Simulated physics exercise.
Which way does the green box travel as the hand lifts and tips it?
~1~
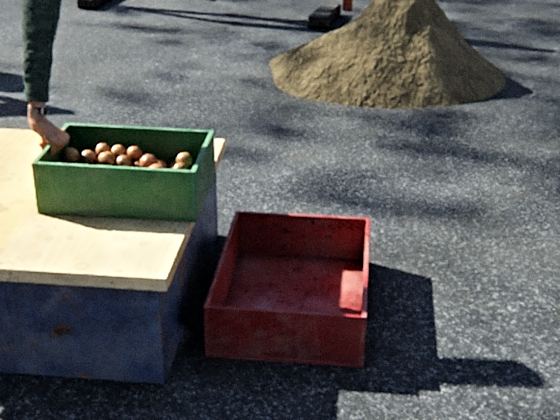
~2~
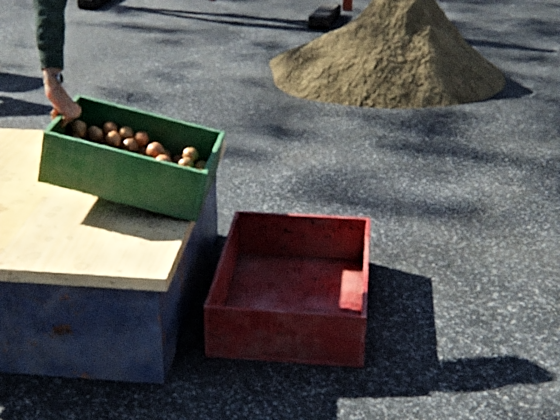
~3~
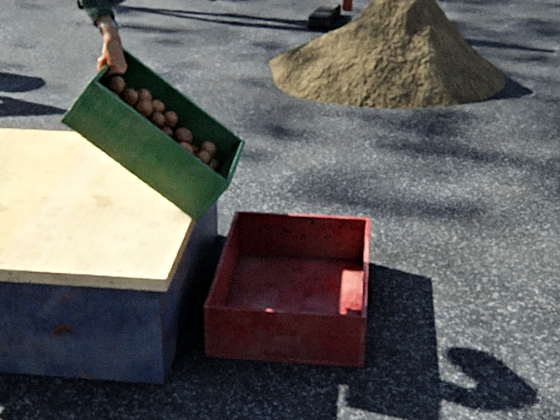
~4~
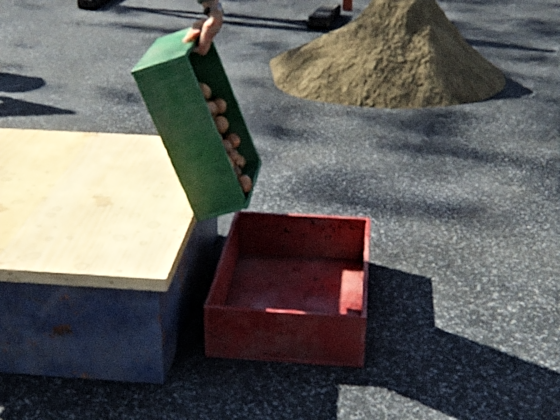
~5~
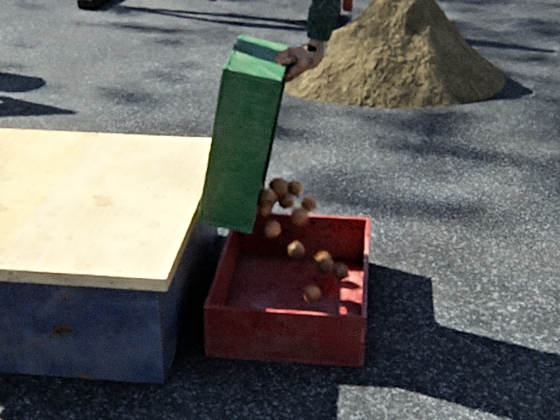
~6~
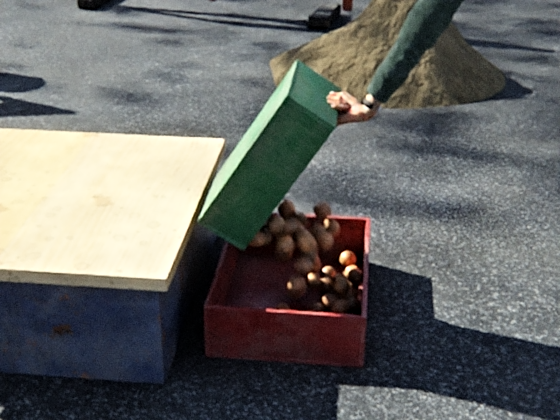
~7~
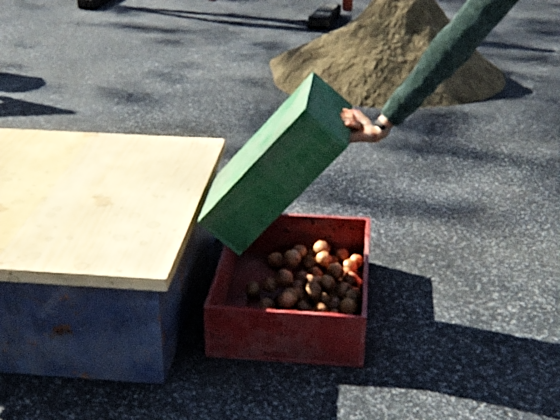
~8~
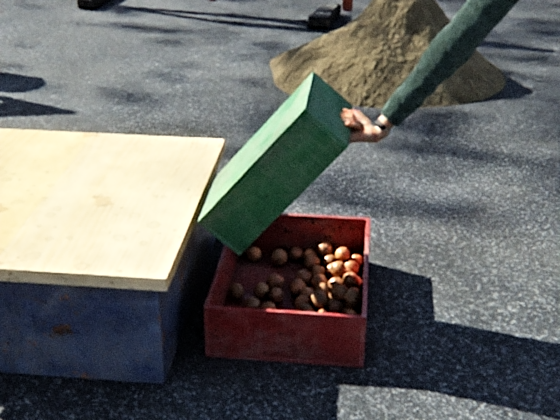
It moves to the right, off the bench and over the red box.
